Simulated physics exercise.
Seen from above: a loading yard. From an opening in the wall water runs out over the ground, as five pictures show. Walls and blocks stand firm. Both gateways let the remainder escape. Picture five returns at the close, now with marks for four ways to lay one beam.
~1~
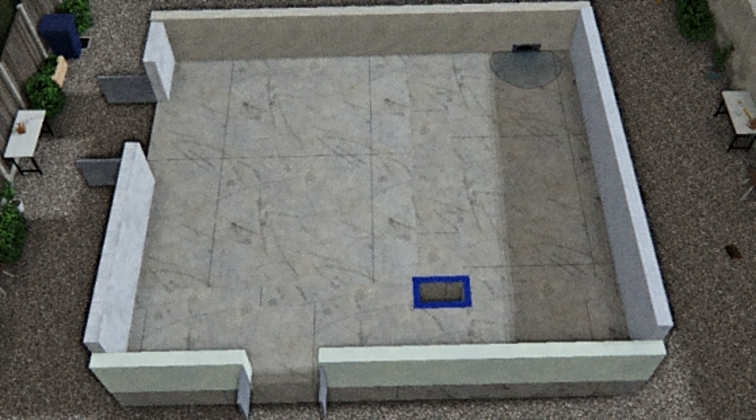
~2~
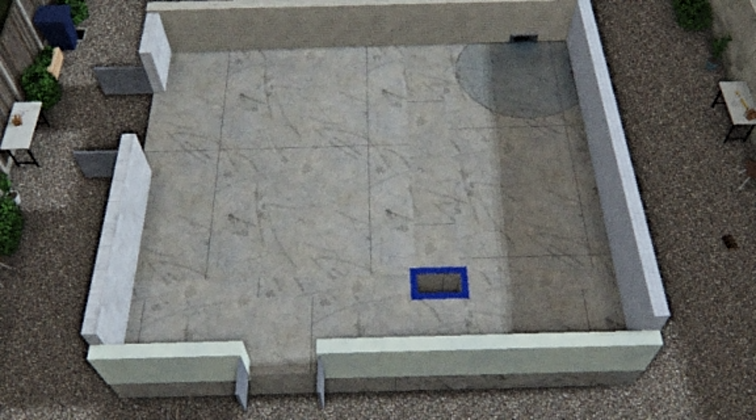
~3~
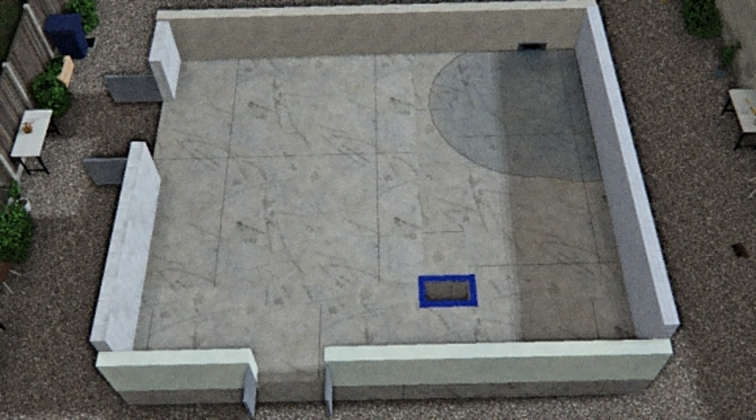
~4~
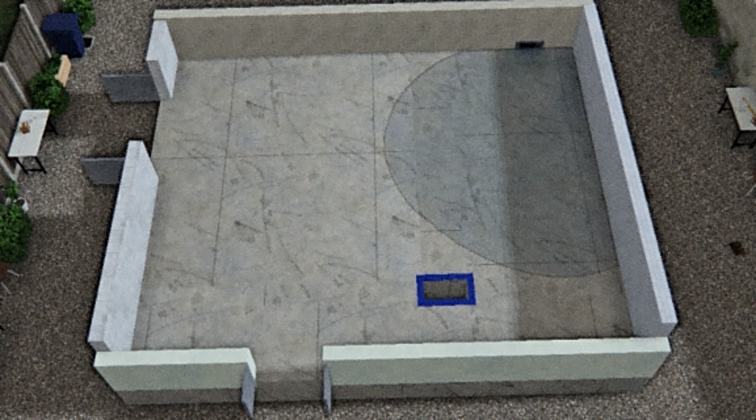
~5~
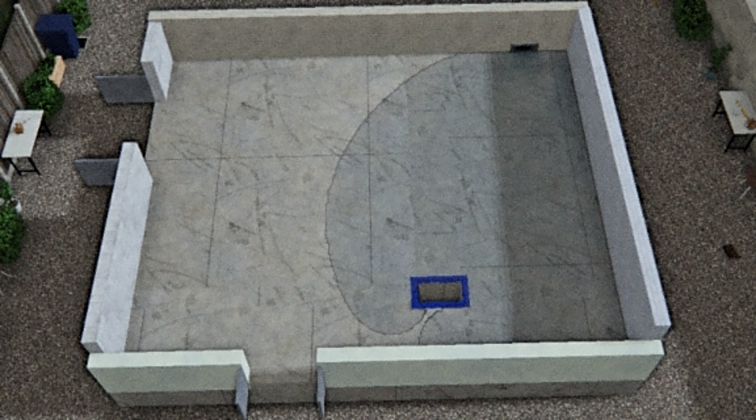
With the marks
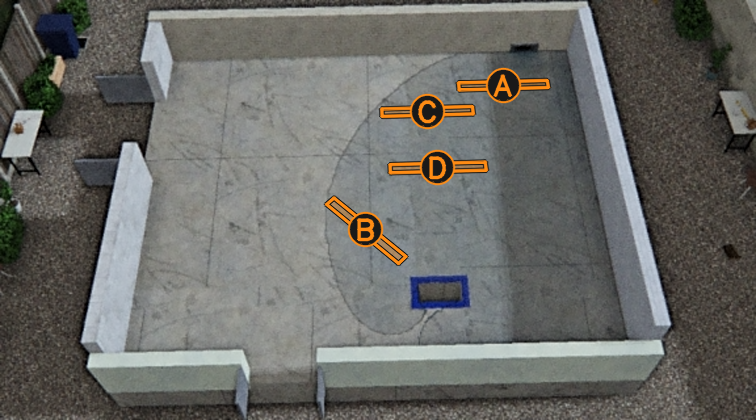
A walled yard darkens as water spreads from the upper right corner around a blue-edged drain.
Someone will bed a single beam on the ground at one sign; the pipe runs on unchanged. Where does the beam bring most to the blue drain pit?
Choose B.
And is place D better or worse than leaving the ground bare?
Place D is worse.
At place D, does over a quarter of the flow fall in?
No.
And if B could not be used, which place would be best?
Place C.
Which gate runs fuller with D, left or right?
The right one.
In orange, A from (458, 86) to (547, 83); B from (330, 201) to (402, 259); C from (381, 112) to (472, 110); D from (390, 168) to (485, 166).
Choosing A, about 15 % of the stream goes into the blue drain pit, about 78 % out by the gates.
Choosing B, about 40 % of the stream goes into the blue drain pit, about 54 % out by the gates.
Choosing C, about 23 % of the stream goes into the blue drain pit, about 70 % out by the gates.
Choosing D, about 16 % of the stream goes into the blue drain pit, about 76 % out by the gates.
